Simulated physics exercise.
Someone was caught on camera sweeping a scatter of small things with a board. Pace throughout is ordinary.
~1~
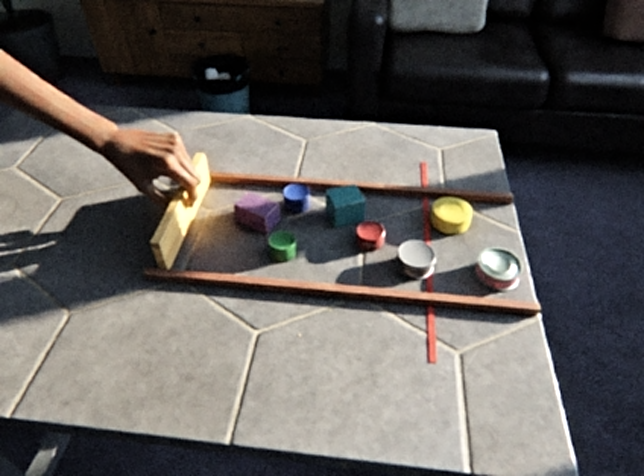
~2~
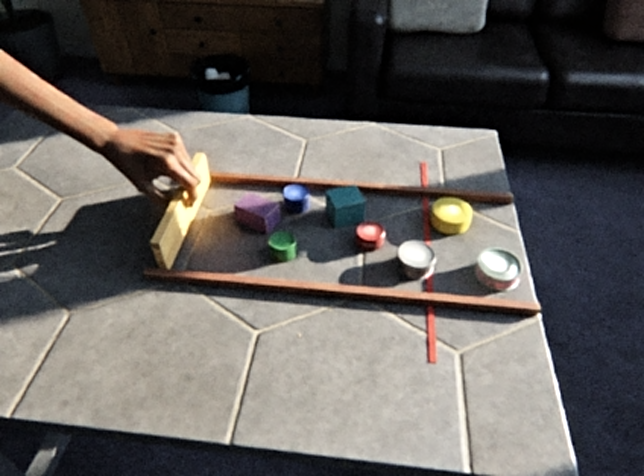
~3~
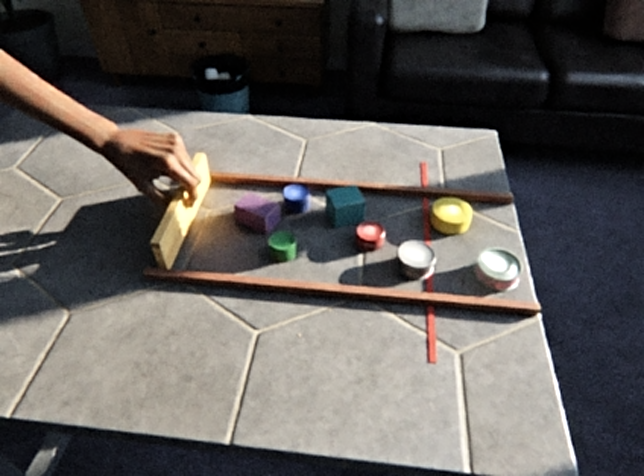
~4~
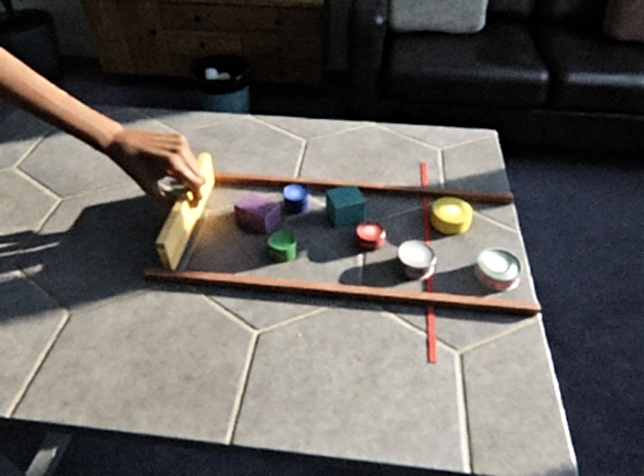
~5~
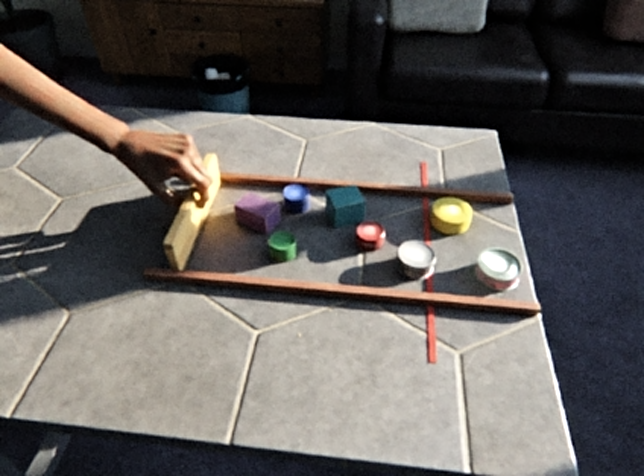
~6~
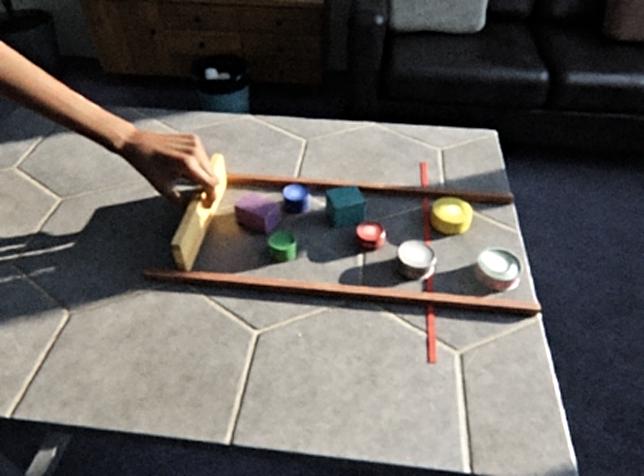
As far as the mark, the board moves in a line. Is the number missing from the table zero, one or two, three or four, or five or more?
It is zero.
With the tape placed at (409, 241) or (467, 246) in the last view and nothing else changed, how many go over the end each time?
In order, 0 then 2.
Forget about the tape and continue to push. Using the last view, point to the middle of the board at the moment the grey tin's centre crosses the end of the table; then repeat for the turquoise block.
Roughly (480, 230); for the second one, roughly (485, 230).
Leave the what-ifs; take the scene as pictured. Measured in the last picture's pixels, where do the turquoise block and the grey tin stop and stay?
You'll find the turquoise block at roughly (469, 204) and the grey tin at roughly (476, 270).
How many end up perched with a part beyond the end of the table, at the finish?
2 of them.
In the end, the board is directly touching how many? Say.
The answer is 3.
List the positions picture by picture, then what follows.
In the first picture, pink pot (498, 269); yellow lid (451, 215); grey tin (416, 260); board (183, 208); tape (428, 243).
In the second picture, yellow lid (451, 216); red tub (370, 237).
In the third picture, grey tin (416, 260); turquoise block (345, 206).
In the fourth picture, pink pot (498, 269); green tub (283, 247).
In the fifth picture, yellow lid (451, 216); blue tub (297, 199).
In the sixth picture, pink pot (498, 269); yellow lid (451, 216); grey tin (416, 260); board (202, 210); tape (428, 243).
Soon after, none off yet; pink pot at rest near (498, 269); yellow lid at rest near (451, 216); grey tin at rest near (416, 260).
In the end, the number that fall off is zero.
